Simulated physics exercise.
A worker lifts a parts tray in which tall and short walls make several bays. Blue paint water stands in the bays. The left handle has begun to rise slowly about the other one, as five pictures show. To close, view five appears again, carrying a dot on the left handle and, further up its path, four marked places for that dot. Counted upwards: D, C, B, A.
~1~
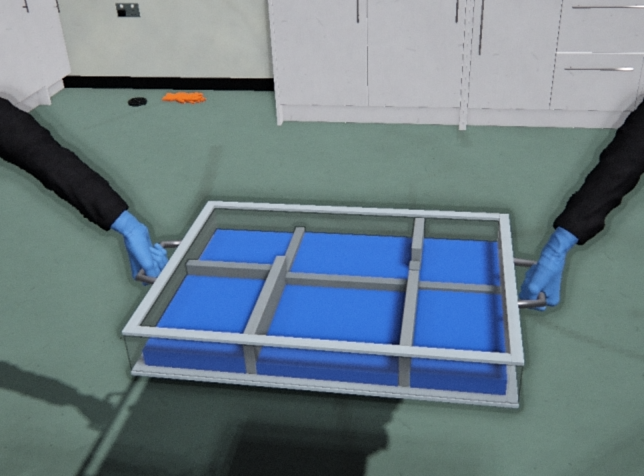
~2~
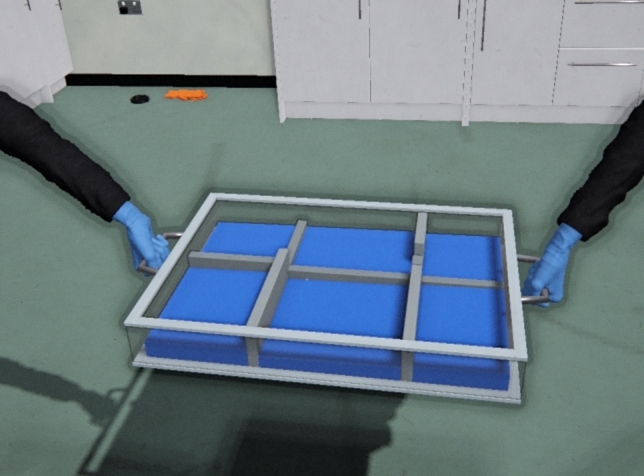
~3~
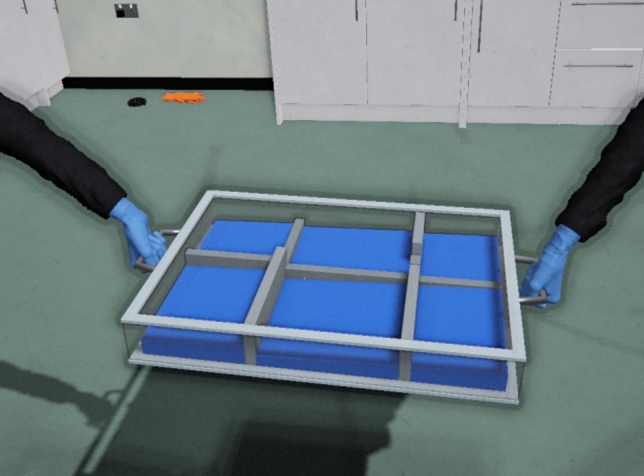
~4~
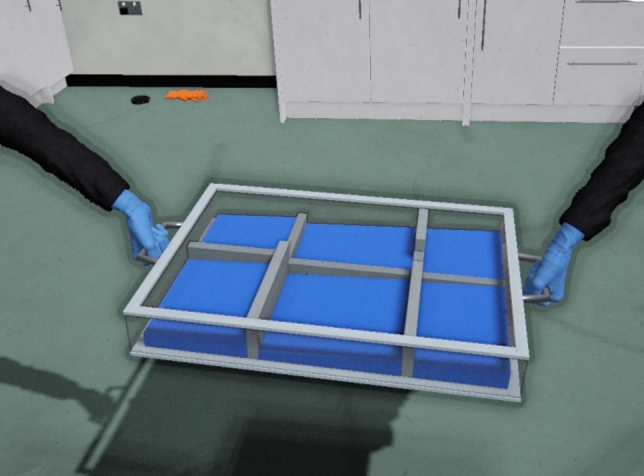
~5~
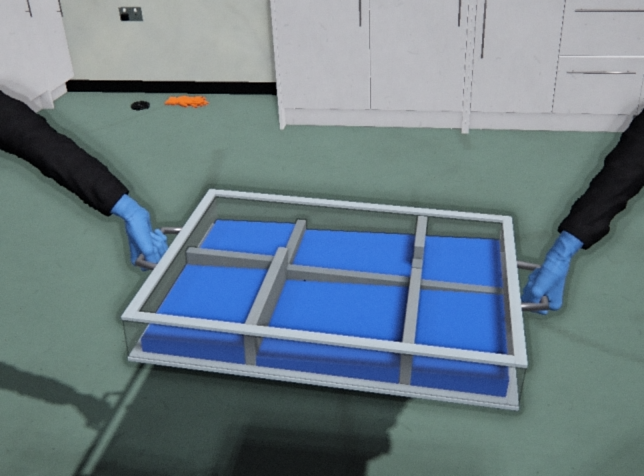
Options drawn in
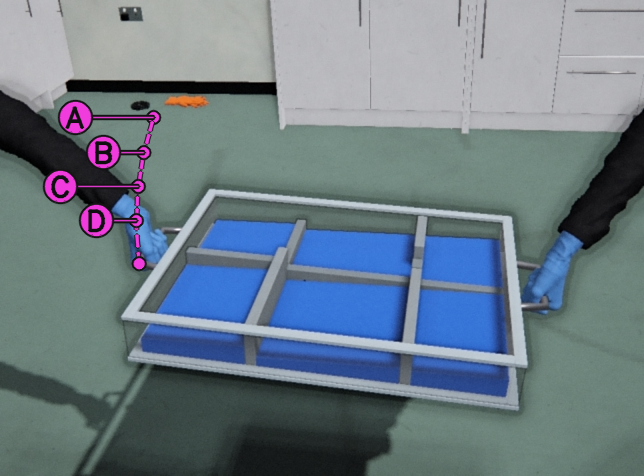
A clear-sided tray split into bays of blue liquid barely moved as two blue-gloved hands held its side handles, its left end rising very slightly so that it leaned a touch to the right.
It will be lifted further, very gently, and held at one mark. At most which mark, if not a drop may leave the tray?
Choose C.
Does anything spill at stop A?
Yes, that goes wrong.
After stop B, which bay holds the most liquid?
The front right bay.
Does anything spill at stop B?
Yes.
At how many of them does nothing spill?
Two of them.
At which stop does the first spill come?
Here it is stop B.
In magenta, A at (153, 117); B at (143, 152); C at (138, 186); D at (136, 220).
For stop A, about 21 % goes over the rim.
For stop B, about 5 % goes over the rim.
For stop C, nothing spills; the front right bay holds the most.
For stop D, nothing spills; the front right bay holds the most.
